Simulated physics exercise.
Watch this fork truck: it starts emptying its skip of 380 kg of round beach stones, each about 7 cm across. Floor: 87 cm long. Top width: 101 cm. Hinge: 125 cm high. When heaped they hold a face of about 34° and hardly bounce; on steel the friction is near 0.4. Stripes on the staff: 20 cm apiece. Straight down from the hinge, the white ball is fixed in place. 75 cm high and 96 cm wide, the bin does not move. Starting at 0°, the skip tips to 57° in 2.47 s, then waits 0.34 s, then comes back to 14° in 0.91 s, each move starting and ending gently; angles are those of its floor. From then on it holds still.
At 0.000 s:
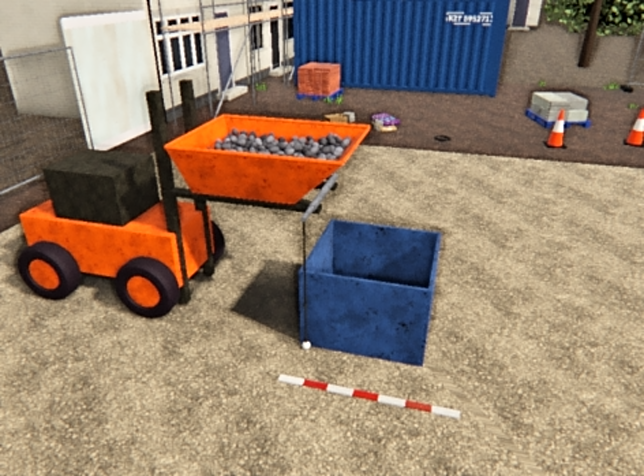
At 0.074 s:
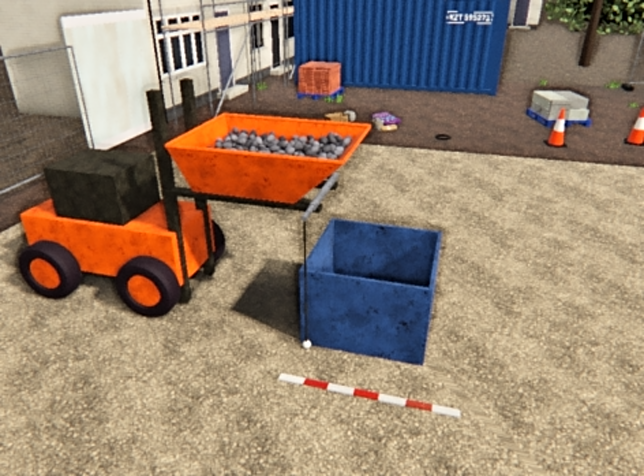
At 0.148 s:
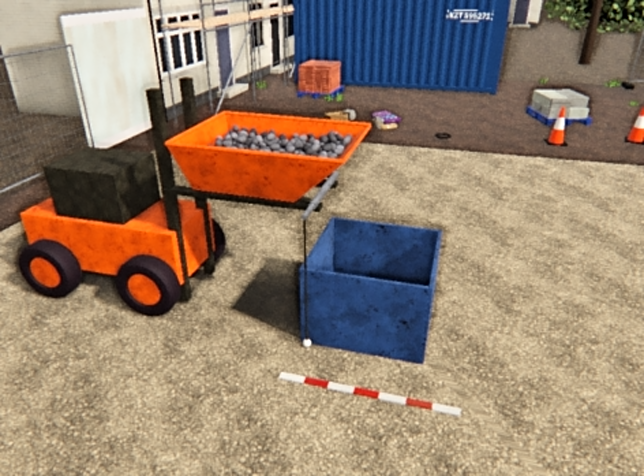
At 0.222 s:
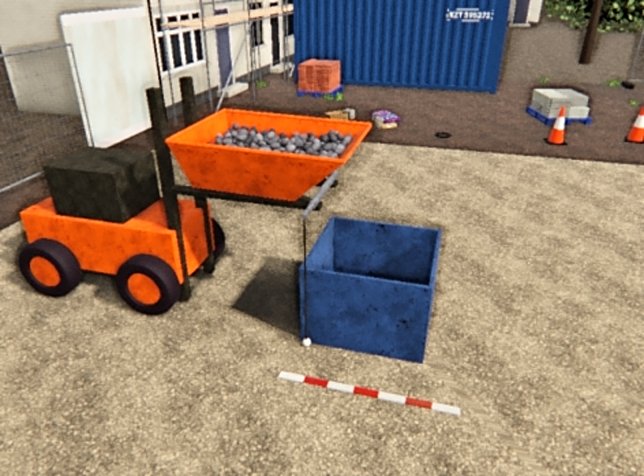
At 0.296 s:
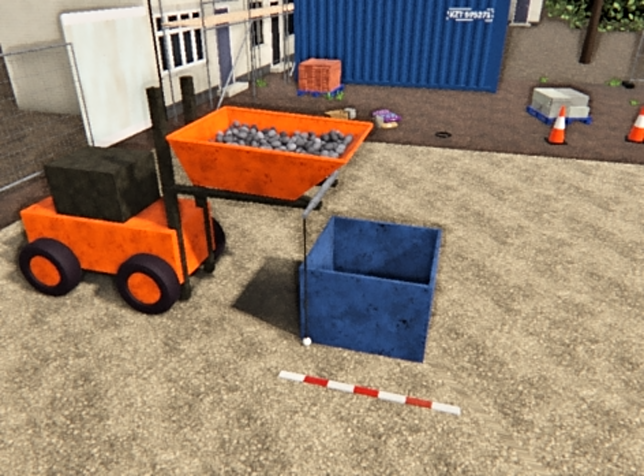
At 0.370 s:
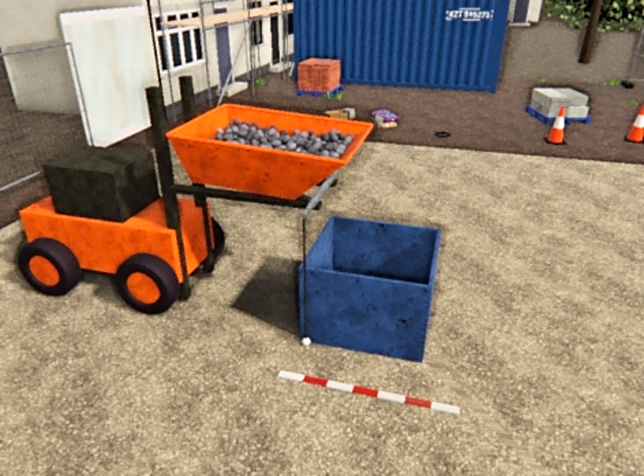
The clip shows an orange fork truck holding a raised orange skip of round grey stones beside an open blue bin on gravelly ground; the skip tilts very slightly, while the truck and bin stay still.
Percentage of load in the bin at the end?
Roughly 55 %.
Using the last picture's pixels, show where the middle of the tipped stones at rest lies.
(406, 316).
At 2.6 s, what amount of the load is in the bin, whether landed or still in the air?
By that point it's something like 35 in a hundred.
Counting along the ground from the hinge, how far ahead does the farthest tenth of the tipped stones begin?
Around 170 cm ahead of the hinge.
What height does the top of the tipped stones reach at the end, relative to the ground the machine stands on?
I'd put it at roughly 28 cm above the ground.
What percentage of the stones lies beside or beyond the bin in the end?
Close to 30 percent of the load.
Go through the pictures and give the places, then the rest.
The skip is at 0°, its lip at (342, 164); the top of the load is at (324, 144), in the first frame.
The skip is at 0°, its lip at (343, 163); the top of the load is at (325, 143); the stones move at 0.0 m/s on average, in the second frame.
The skip is at 1°, its lip at (343, 162); the top of the load is at (322, 142); the stones move at 0.1 m/s on average, in the third frame.
Lip at (344, 162), floor tilted 1°, highest stones at (297, 138); the stones move at 0.1 m/s on average, in the fourth frame.
Lip at (345, 162), floor tilted 2°, highest stones at (273, 136); the stones move at 0.2 m/s on average, in the fifth frame.
Lip at (345, 163), floor tilted 3°, highest stones at (250, 132); the stones move at 0.2 m/s on average, in the sixth frame.
After 1.9 s the floor is at 48°; 100 % in the skip; the foremost stones are at (383, 184).
After 2.6 s the floor is at 57°; 55 % in the skip, 33 % in the bin, 11 % beside or beyond the bin; the foremost stones are at (465, 308).
After 4.2 s the floor is at 14°; 17 % in the skip, 54 % in the bin, 30 % beside or beyond the bin; the foremost stones are past the picture's edge.
After 6.7 s the floor is at 14°; 17 % in the skip, 54 % in the bin, 30 % beside or beyond the bin; the foremost stones are past the picture's edge.
